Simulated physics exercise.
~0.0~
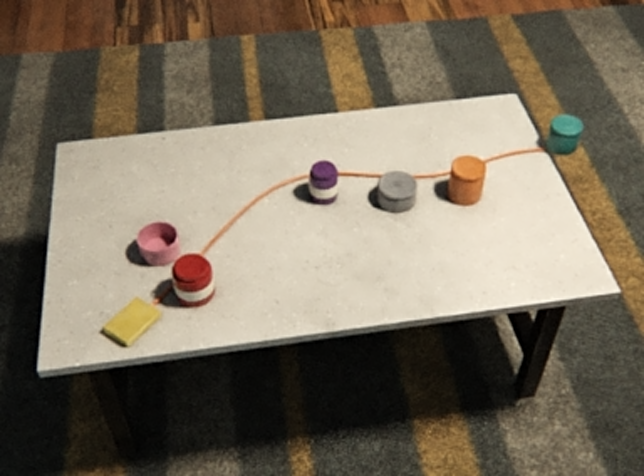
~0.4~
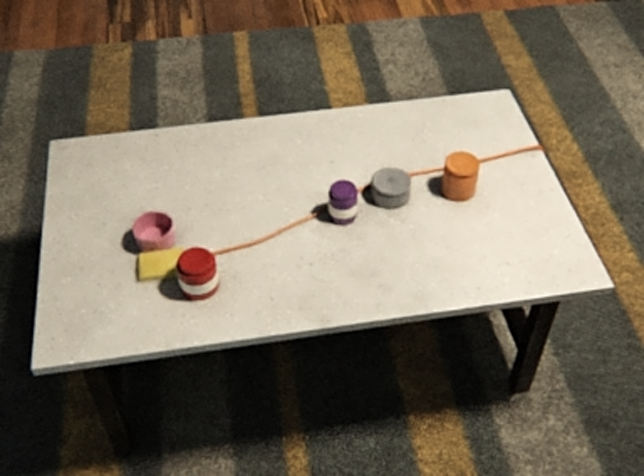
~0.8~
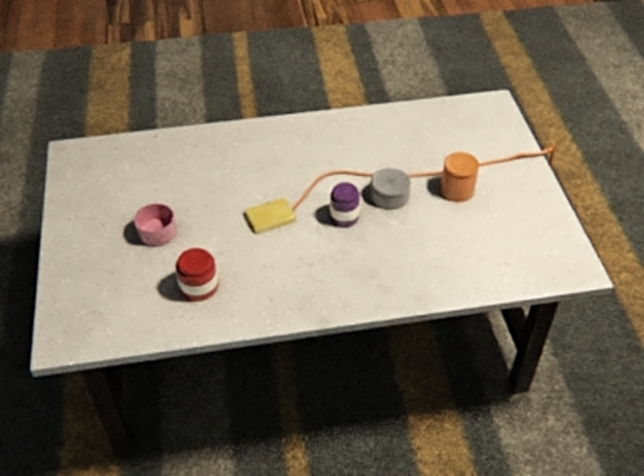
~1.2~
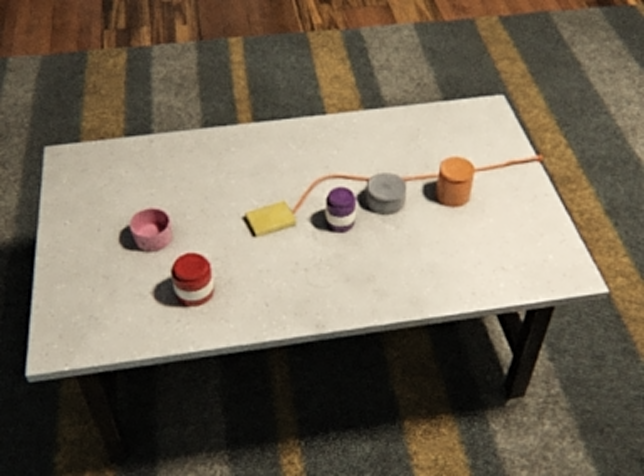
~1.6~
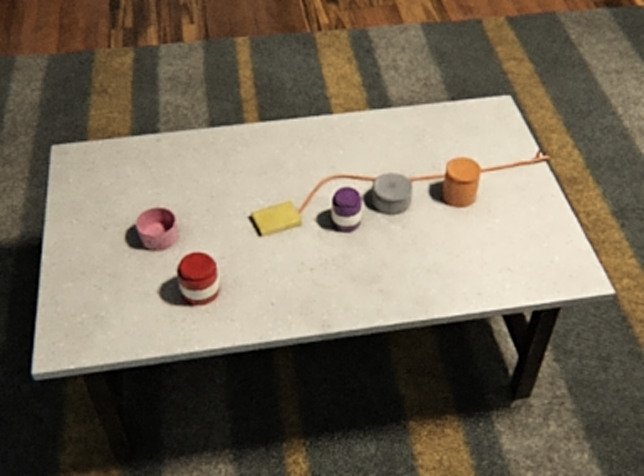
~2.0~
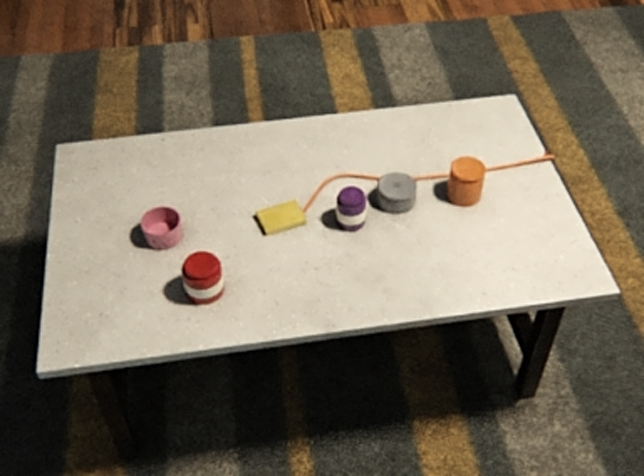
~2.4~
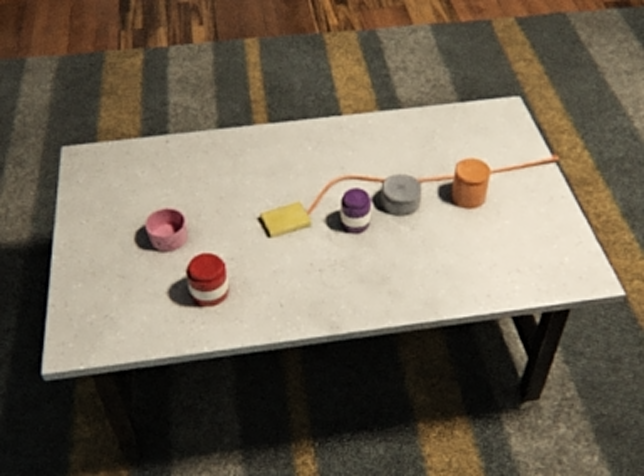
A teal object dropped off the right edge of the pale table, and the orange cord tied to it dragged the yellow block up and to the right, nudging the purple jar slightly, before the block stopped left of that jar, still on the tabletop.
